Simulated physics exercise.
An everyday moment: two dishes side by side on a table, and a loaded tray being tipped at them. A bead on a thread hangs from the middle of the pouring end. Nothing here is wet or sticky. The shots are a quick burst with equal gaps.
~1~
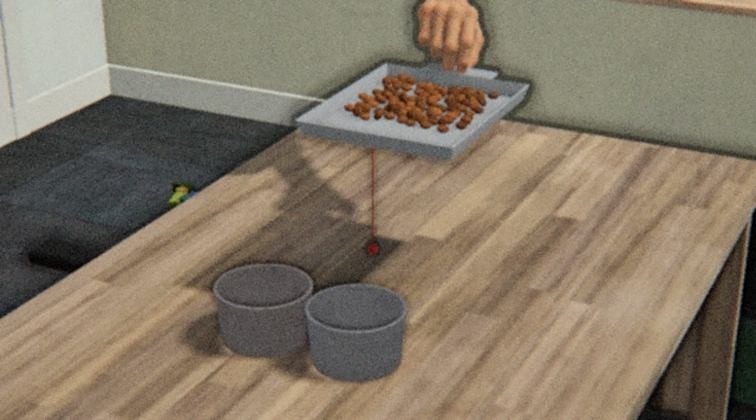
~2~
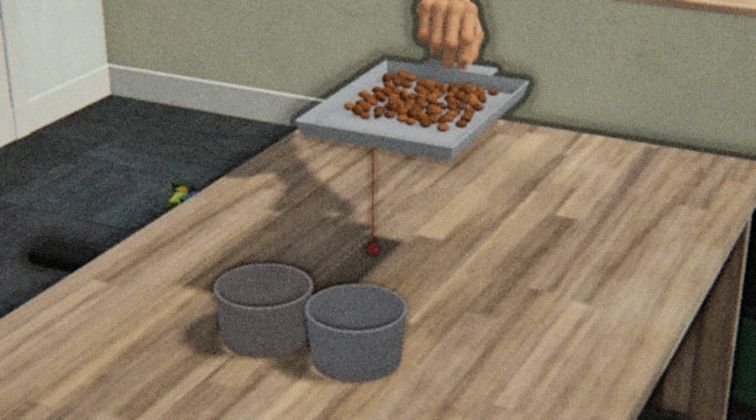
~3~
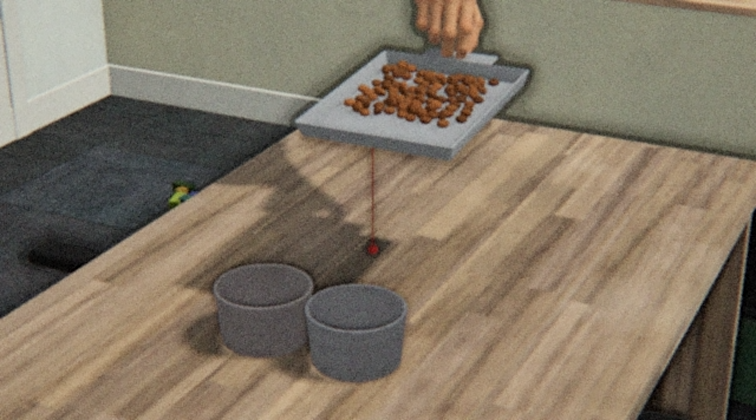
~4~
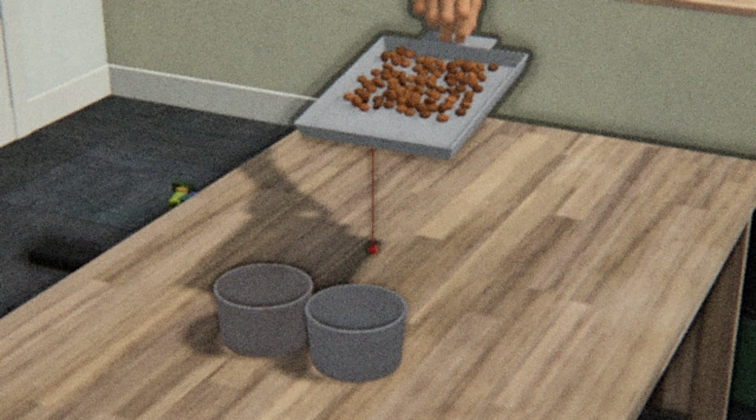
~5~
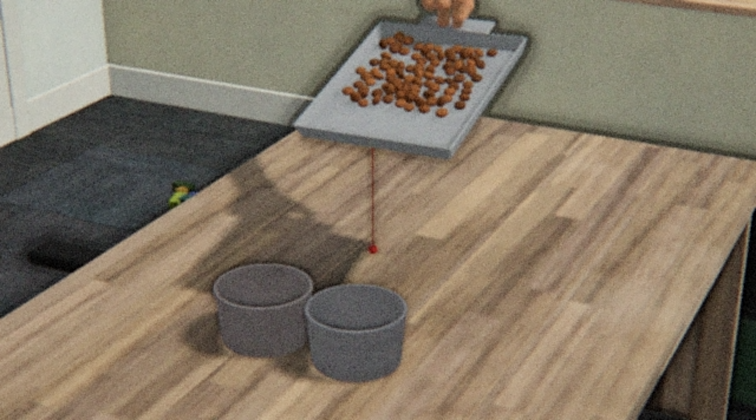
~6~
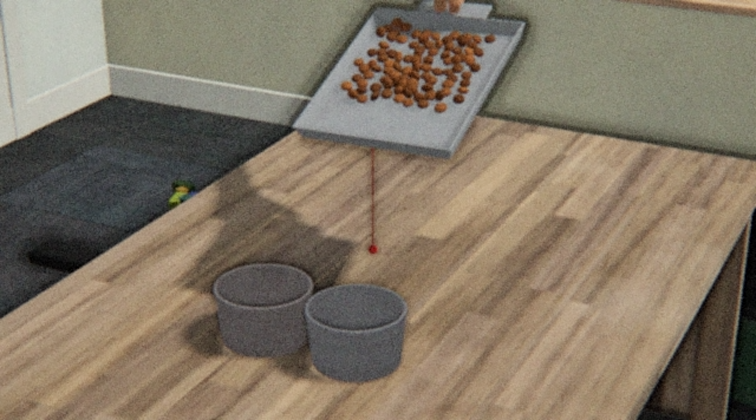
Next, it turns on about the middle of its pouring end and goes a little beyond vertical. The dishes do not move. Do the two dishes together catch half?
They take less than half between them.
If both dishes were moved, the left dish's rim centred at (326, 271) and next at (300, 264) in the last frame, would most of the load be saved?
One: Most of it. Two: More than half.
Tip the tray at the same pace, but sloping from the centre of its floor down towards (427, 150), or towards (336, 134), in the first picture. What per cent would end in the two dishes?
In turn 0 and 0 in a hundred.
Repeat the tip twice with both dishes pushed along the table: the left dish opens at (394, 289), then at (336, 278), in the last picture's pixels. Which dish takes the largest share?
One: The left dish. Two: The left one.
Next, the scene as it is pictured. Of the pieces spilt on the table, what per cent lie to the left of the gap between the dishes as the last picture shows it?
Some 20 per cent.
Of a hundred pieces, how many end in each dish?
For the left dish some 10 %, for the right dish some 20 %.
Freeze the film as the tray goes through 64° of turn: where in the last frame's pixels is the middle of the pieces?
Near (356, 134).
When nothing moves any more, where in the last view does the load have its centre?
At about (332, 323).
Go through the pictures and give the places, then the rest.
The first picture shows corners of the pouring end (302, 119) and (450, 145), level; middle of the load (421, 103), bits of dog kibble; left dish (239, 327); right dish (334, 351); bead on its thread (373, 249).
The second picture shows corners of the pouring end (302, 120) and (450, 145), level; middle of the load (421, 101).
The third picture shows corners of the pouring end (302, 120) and (449, 145), tipped barely, level across its low end; middle of the load (421, 95).
The fourth picture shows corners of the pouring end (301, 121) and (449, 145), tipped a little, level across its low end; middle of the load (420, 85).
The fifth picture shows corners of the pouring end (300, 123) and (448, 145), tipped clearly, level across its low end; middle of the load (419, 76).
The sixth picture shows corners of the pouring end (299, 124) and (447, 146), tipped clearly, level across its low end; middle of the load (416, 67); left dish (239, 327); right dish (334, 351).
Just after the last frame, tray tipped steeply; the larger part on the tray; about a tenth in the air.
A moment on, tray tipped past a quarter turn; roughly a third on the tray; about a tenth in the right dish; about a tenth in the left dish; roughly a quarter outside both; roughly a quarter in the air.
Further on, tray tipped past a quarter turn; roughly a quarter in the right dish; about a tenth in the left dish; roughly two thirds outside both.
When it is over, tray tipped past a quarter turn; roughly a quarter in the right dish; about a tenth in the left dish; roughly two thirds outside both.
